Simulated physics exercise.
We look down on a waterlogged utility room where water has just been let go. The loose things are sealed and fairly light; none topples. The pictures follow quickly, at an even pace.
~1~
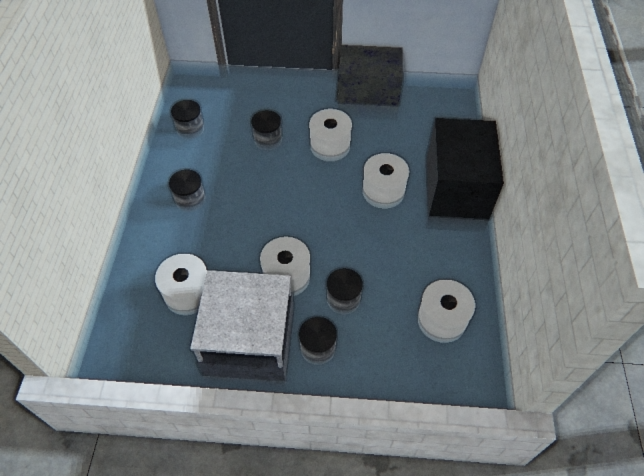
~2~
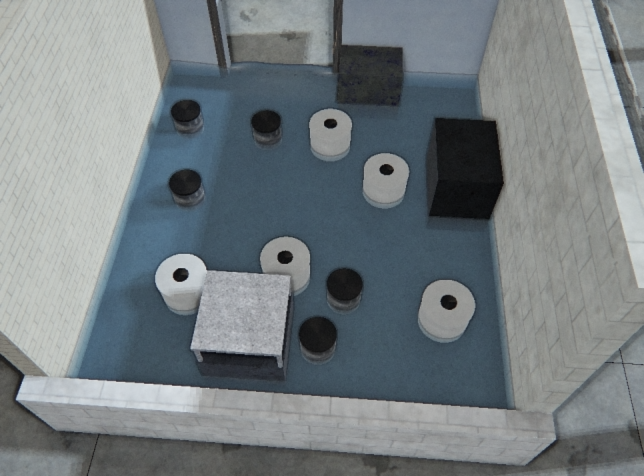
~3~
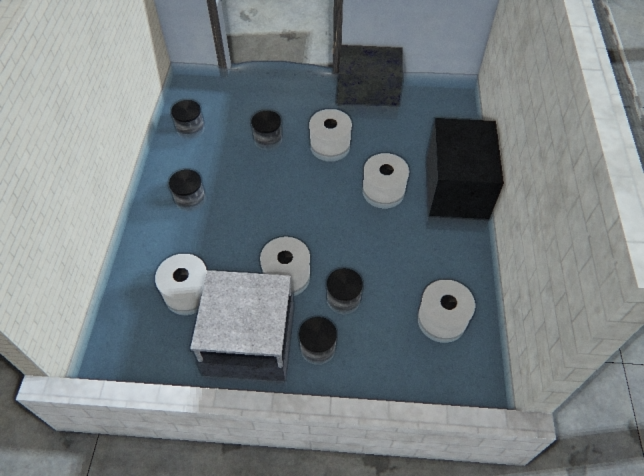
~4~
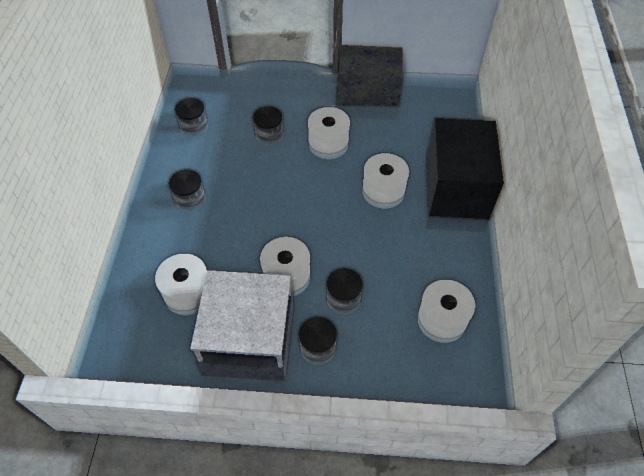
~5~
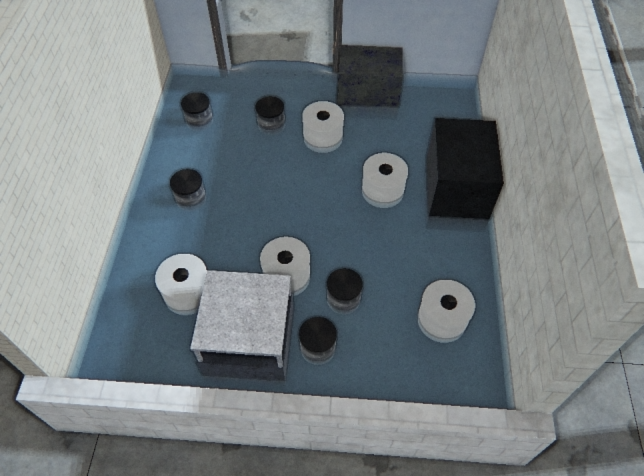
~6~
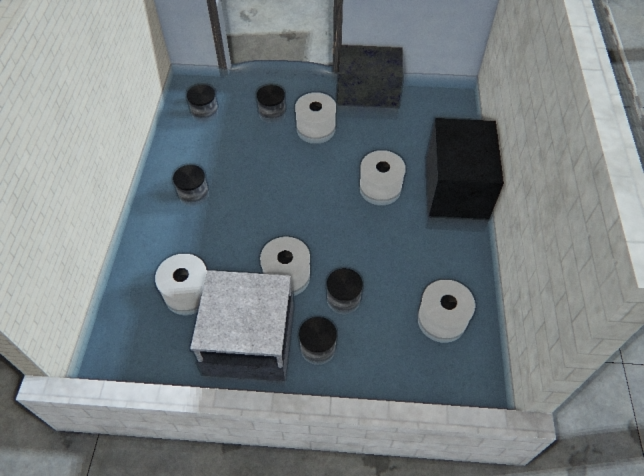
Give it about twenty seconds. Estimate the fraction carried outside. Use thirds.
It is between one and two thirds.
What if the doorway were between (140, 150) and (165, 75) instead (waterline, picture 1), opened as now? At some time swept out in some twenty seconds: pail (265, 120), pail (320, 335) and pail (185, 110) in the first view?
As listed: Gone, inside, carried outside.
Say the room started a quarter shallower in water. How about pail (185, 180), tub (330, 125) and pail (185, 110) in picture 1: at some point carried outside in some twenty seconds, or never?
In turn: Yes, out, washed out.
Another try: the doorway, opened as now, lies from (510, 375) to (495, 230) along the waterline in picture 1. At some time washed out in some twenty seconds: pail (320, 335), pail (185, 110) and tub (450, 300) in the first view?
In turn: Washed out, inside, gone.
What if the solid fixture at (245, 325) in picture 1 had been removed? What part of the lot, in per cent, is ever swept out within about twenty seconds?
Near 60 in a hundred.
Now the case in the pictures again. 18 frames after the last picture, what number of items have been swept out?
I count 5.
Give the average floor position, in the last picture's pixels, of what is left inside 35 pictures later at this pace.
Around (277, 166).
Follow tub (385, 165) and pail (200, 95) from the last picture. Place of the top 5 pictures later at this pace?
Roughly at (364, 140) and (244, 53).
A moment on, 2 of 10 are out; 8 afloat.
Next, 5 of 10 are out; 5 afloat.
Later, 5 of 10 are out; 2 afloat.
In the end, 5 of 10 are out; 0 afloat.
